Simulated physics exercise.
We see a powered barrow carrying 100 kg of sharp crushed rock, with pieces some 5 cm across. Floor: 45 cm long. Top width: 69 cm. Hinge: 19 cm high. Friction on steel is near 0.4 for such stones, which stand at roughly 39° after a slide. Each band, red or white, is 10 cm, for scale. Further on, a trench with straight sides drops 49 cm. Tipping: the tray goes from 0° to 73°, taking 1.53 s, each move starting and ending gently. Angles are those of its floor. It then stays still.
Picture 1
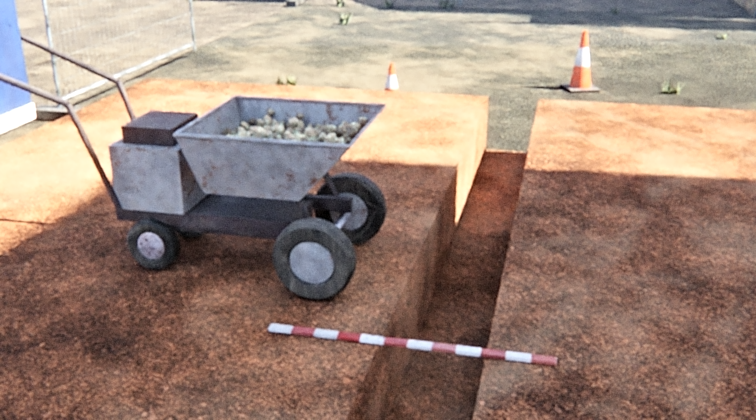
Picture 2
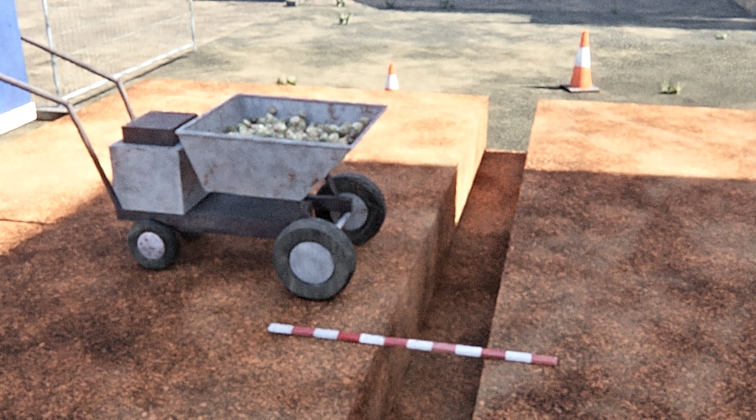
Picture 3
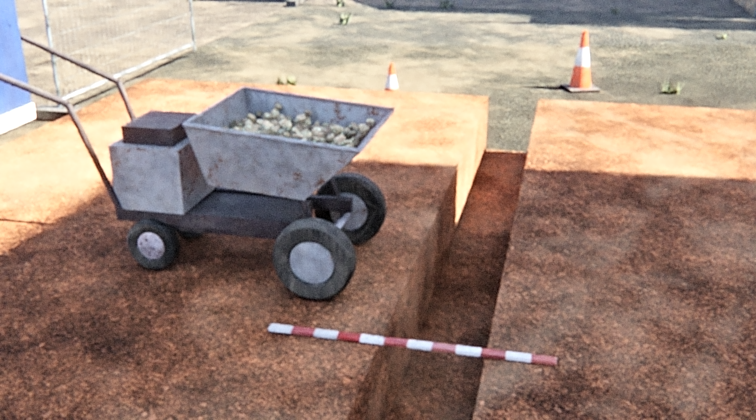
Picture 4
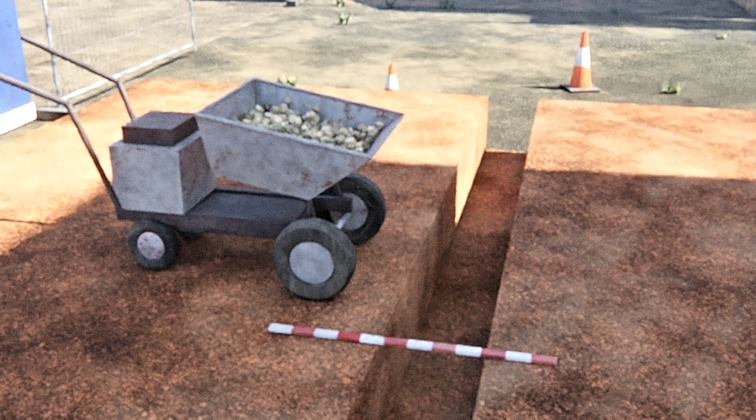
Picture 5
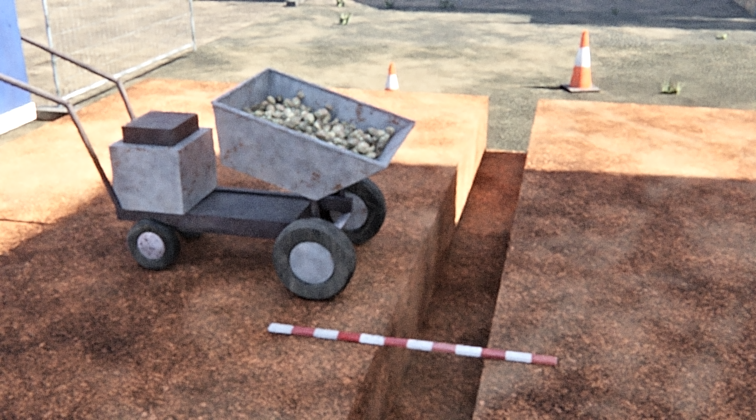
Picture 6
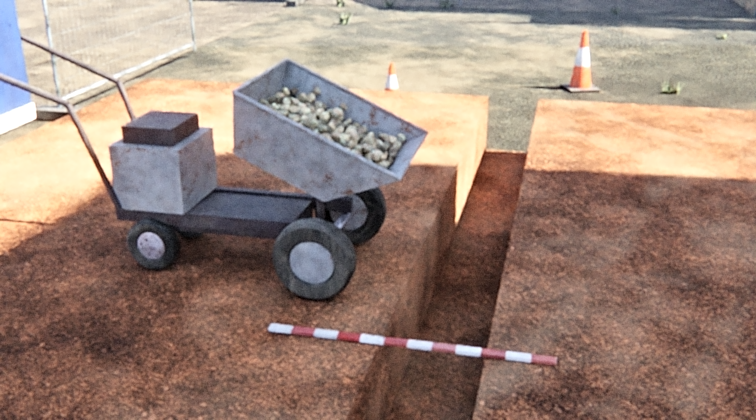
The grey metal tray of a powered barrow, heaped with pale crushed stones, tilts gently at first and then more steeply, its rear rising and its front lip dipping to the right. The barrow stands still on reddish-brown ground left of a narrow straight-sided trench, seen from slightly above by a fixed camera. A red-and-white banded pole lies across the trench in front, with orange cones, grey ground and wire fencing behind.
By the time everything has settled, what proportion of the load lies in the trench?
About 87 percent of the load.
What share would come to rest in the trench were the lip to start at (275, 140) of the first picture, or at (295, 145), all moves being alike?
About 95 per cent from the first spot, about 100 from the second.
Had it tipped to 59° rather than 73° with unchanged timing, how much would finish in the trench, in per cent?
Some 30% would finish there.
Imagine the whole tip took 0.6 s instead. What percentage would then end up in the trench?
I'd put it at some 60 in a hundred.
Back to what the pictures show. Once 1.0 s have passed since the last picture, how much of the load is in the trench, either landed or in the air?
Roughly 35 percent of the load.
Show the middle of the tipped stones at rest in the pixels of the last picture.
At about pixel (473, 357) in the last view.
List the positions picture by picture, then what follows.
The tray is at 0°, its lip at (349, 147); the top of the load is at (331, 129), in the first frame.
Lip at (352, 148), floor tilted 1°, highest stones at (323, 126), in the second frame.
The tray is at 5°, its lip at (360, 152); the top of the load is at (299, 122), in the third frame.
The tray is at 10°, its lip at (371, 158); the top of the load is at (278, 112), in the fourth frame.
Lip at (385, 167), floor tilted 17°, highest stones at (275, 106), in the fifth frame.
The tray is at 25°, its lip at (399, 180); the top of the load is at (286, 97), in the sixth frame.
Then, 0.5 s after the last picture the floor is at 62°, 100 % in the tray; the foremost stones are at (441, 224).
Then, 1.0 s after the last picture the floor is at 73°, 65 % in the tray, 33 % in the trench, 3 % past the trench; the foremost stones are at (522, 276).
Then, 1.4 s after the last picture the floor is at 73°, 24 % in the tray, 63 % in the trench, 14 % past the trench; the foremost stones are at (575, 282).
Then, 3.3 s after the last picture the floor is at 73°, 0 % in the tray, 87 % in the trench, 13 % past the trench; the foremost stones are at (585, 290).
